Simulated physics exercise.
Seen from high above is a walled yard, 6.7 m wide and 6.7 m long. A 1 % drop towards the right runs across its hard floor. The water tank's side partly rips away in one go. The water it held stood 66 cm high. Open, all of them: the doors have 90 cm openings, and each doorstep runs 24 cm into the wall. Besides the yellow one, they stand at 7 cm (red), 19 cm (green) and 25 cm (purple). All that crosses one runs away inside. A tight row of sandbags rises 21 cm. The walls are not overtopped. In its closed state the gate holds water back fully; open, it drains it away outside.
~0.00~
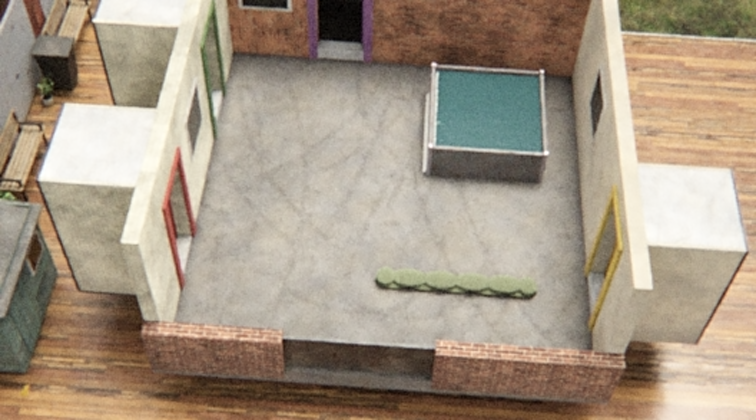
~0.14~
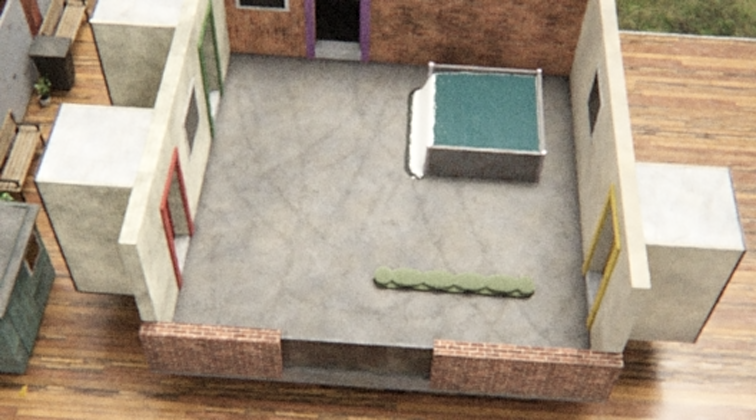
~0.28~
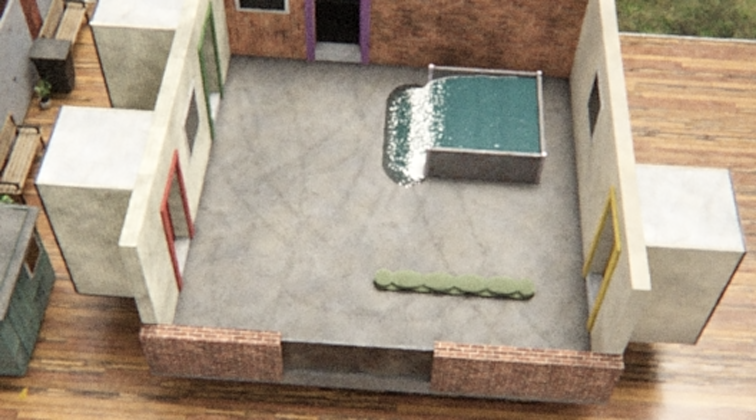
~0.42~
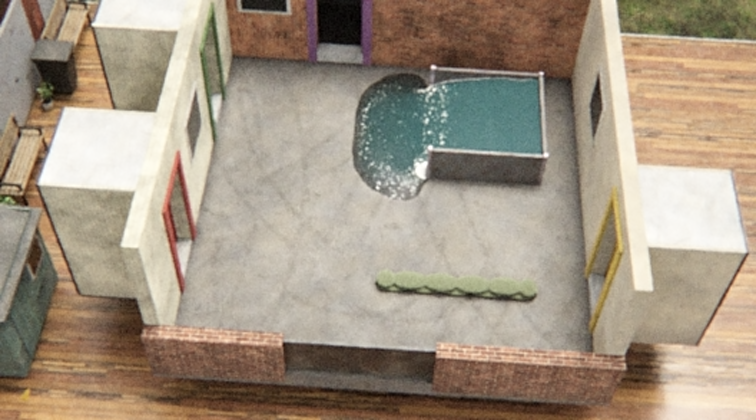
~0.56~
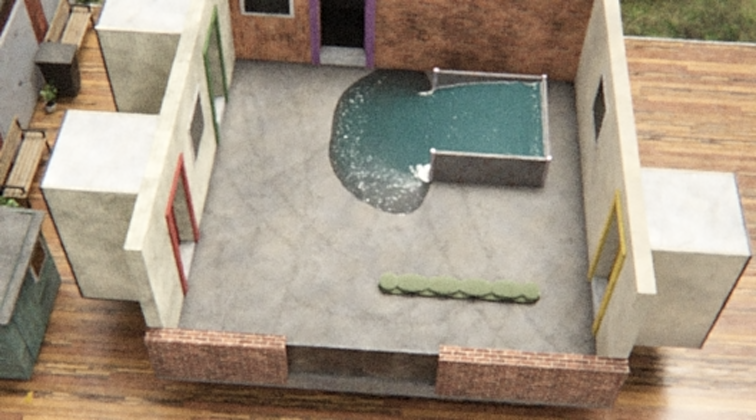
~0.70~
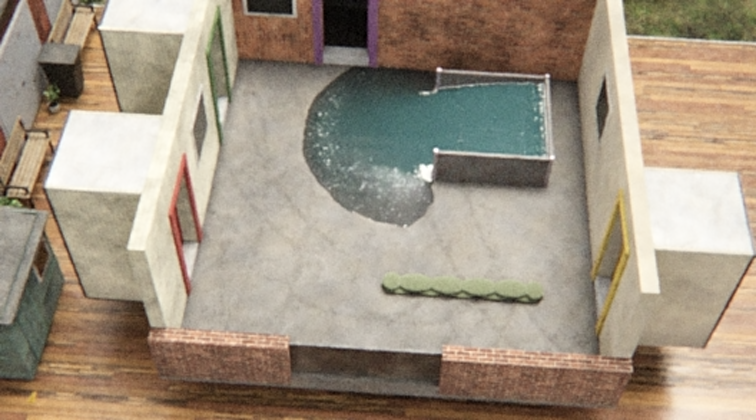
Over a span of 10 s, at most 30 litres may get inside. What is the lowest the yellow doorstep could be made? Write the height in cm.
Around 9 cm high.
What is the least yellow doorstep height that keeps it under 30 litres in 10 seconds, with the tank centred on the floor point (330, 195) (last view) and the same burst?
Roughly 9.5 cm is needed.
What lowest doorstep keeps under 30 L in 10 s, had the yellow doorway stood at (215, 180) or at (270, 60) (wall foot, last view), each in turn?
16 and 23 cm.
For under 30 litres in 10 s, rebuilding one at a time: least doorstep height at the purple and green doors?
You'd want about 10.5 centimetres at purple and about 23 centimetres at green.
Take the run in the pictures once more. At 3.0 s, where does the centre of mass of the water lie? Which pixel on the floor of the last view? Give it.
I'd say around (332, 141).
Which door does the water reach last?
That would be the yellow door.
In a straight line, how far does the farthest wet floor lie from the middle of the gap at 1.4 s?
The front is some 4.2 m out.
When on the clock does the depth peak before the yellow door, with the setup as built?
I'd say near 9.5 seconds.
After 1.4 s water covers 35 % of the floor, deepest (28 cm) near (223, 133); it has not reached the yellow door.
After 3.0 s water covers 50 % of the floor, deepest (31 cm) near (282, 75); it has not reached the yellow door.
After 10.0 s water covers 95 % of the floor, deepest (16 cm) near (588, 363); 14 cm at the yellow door, 0 litres in over its 19 cm doorstep.
At the yellow door as built, the water arrived by 7.1 s and peaked near 15 cm at 9.4 s.
With a doorstep of 7 cm, 50 litres would have come in within the 10 s; with 11 cm, 15 litres. So under 30 litres takes about 9 cm.
